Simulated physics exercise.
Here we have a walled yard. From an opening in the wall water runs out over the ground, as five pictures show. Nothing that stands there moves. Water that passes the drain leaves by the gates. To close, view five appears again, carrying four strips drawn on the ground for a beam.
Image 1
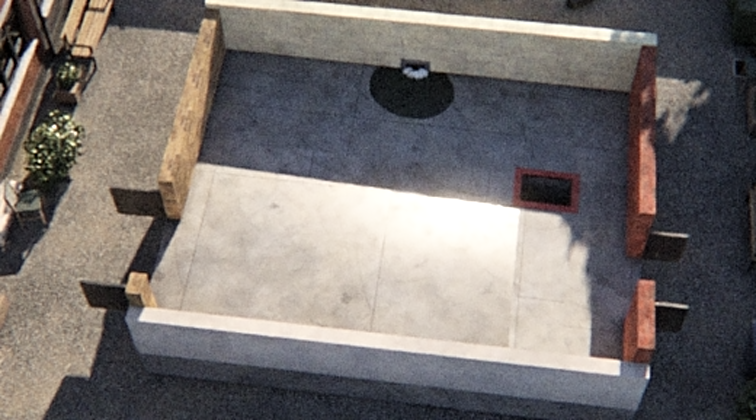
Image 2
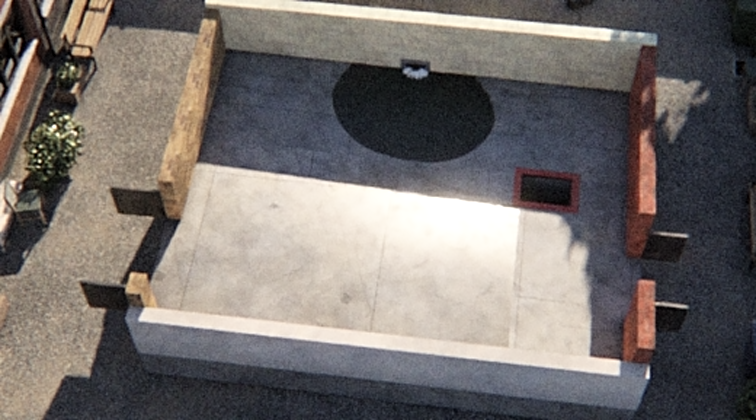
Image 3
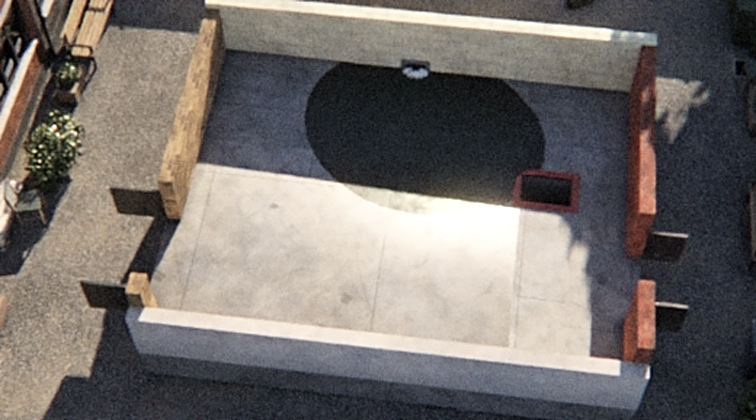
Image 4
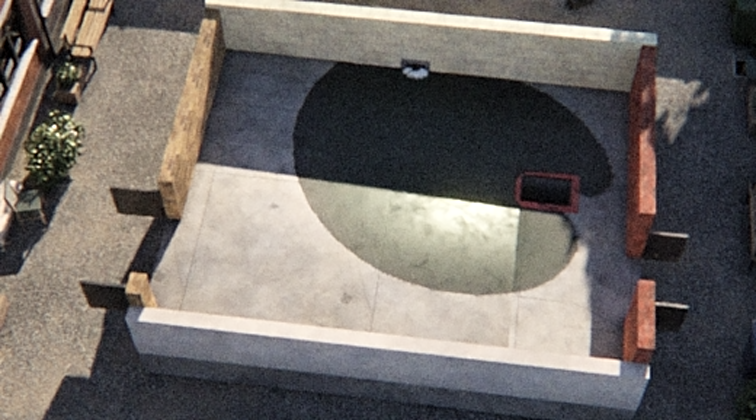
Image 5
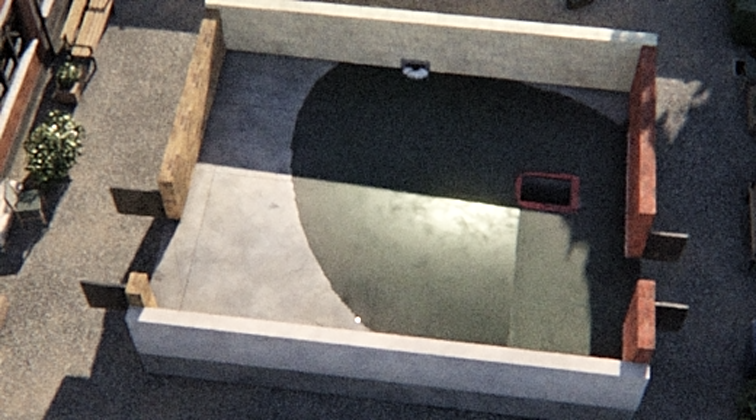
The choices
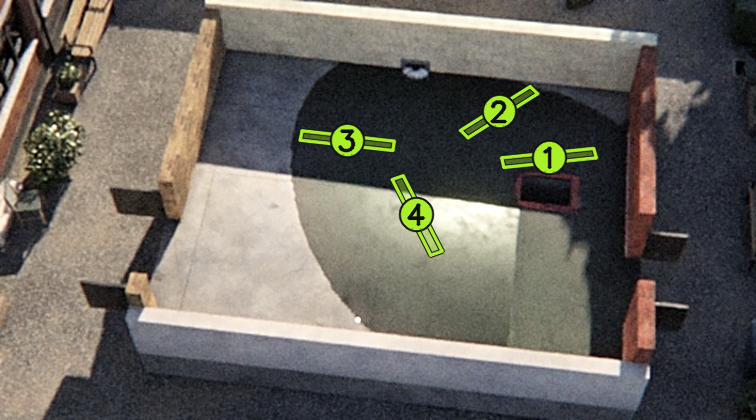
Dark water spread from a small outlet at the back wall of a walled yard, widening across the pale floor, surrounding the red-edged drain pit, then reaching the right and front walls.
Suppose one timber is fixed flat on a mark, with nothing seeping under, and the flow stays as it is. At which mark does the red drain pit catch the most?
Position 3 does it best.
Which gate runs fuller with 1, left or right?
The right gate.
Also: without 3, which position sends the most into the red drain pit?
That is position 4.
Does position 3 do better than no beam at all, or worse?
Better.
On the marked copy, 1 from (502, 162) to (595, 153); 2 from (464, 134) to (533, 90); 3 from (301, 135) to (393, 145); 4 from (397, 177) to (436, 253).
With 1, about 12 % of the stream runs into the red drain pit, about 87 % out by the gates.
With 2, about 11 % of the stream runs into the red drain pit, about 88 % out by the gates.
With 3, about 33 % of the stream runs into the red drain pit, about 66 % out by the gates.
With 4, about 22 % of the stream runs into the red drain pit, about 77 % out by the gates.
